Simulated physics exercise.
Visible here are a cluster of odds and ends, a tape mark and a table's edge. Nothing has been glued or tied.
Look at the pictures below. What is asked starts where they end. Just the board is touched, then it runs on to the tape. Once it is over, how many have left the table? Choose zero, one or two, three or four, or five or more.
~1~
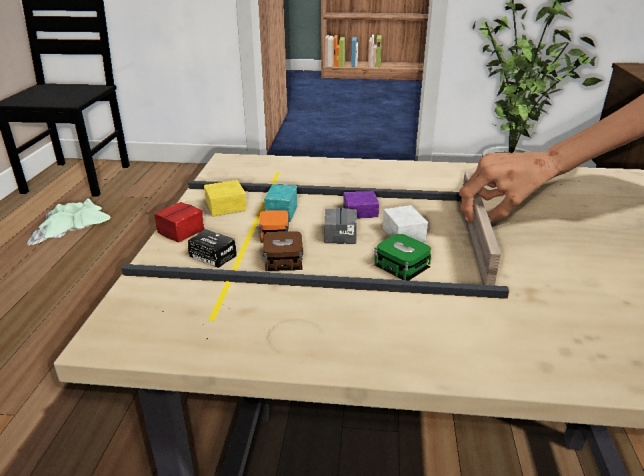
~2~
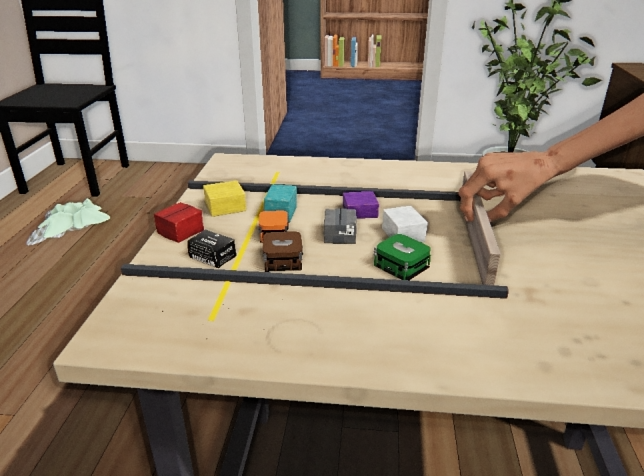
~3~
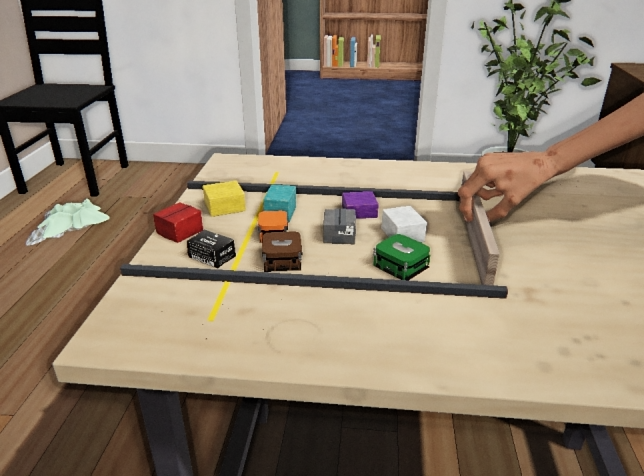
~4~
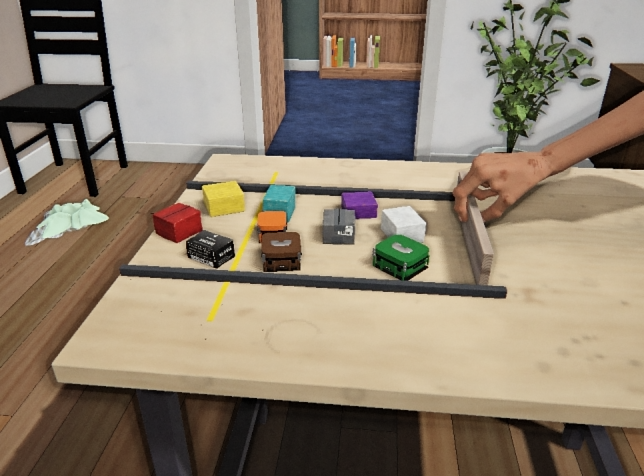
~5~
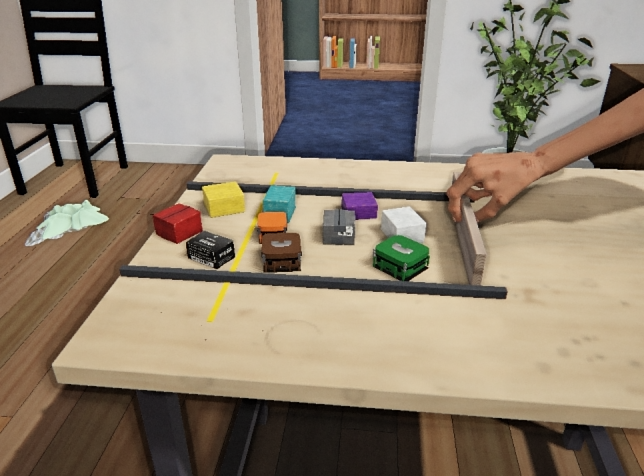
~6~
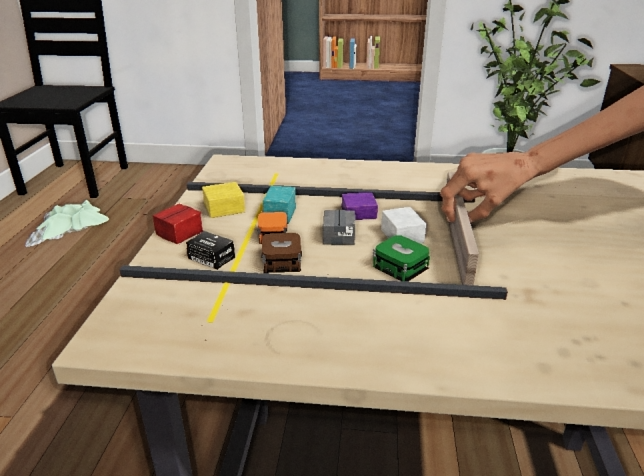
One or two of them have left the table.
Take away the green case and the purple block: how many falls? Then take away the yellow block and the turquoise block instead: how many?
You'd get 1 in the first case and 1 in the second one.
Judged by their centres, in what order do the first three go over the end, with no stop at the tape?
Red box, black box, yellow block.
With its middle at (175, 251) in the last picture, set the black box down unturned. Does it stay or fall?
From that start, the object then is safe.
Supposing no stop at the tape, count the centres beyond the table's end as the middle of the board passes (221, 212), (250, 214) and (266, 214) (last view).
4, 1 and 0.
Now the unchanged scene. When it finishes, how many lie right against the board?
The answer is 3.
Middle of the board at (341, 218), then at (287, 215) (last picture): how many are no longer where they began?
Respectively 6 and 10.
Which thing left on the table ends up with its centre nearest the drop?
That's the black box.
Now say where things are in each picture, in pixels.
The first frame shows red box (180, 222); yellow block (225, 198); black box (212, 248); board (478, 223); tape (253, 229).
The second frame shows yellow block (225, 198); white block (404, 226).
The third frame shows black box (211, 248); green case (402, 257).
The fourth frame shows red box (178, 222); brown case (282, 252).
The fifth frame shows yellow block (224, 199); board (465, 224).
The sixth frame shows red box (178, 223); yellow block (224, 199); black box (211, 250); board (459, 224); tape (251, 230).
Soon after, none off yet; red box at rest near (178, 223); yellow block at rest near (224, 199); black box at rest near (211, 250).
After that, none off yet; red box displaced a little near (166, 224); yellow block displaced a little near (211, 198); black box displaced about its own width near (168, 250).
In the end, the number that fall off is one or two; gone, red box.
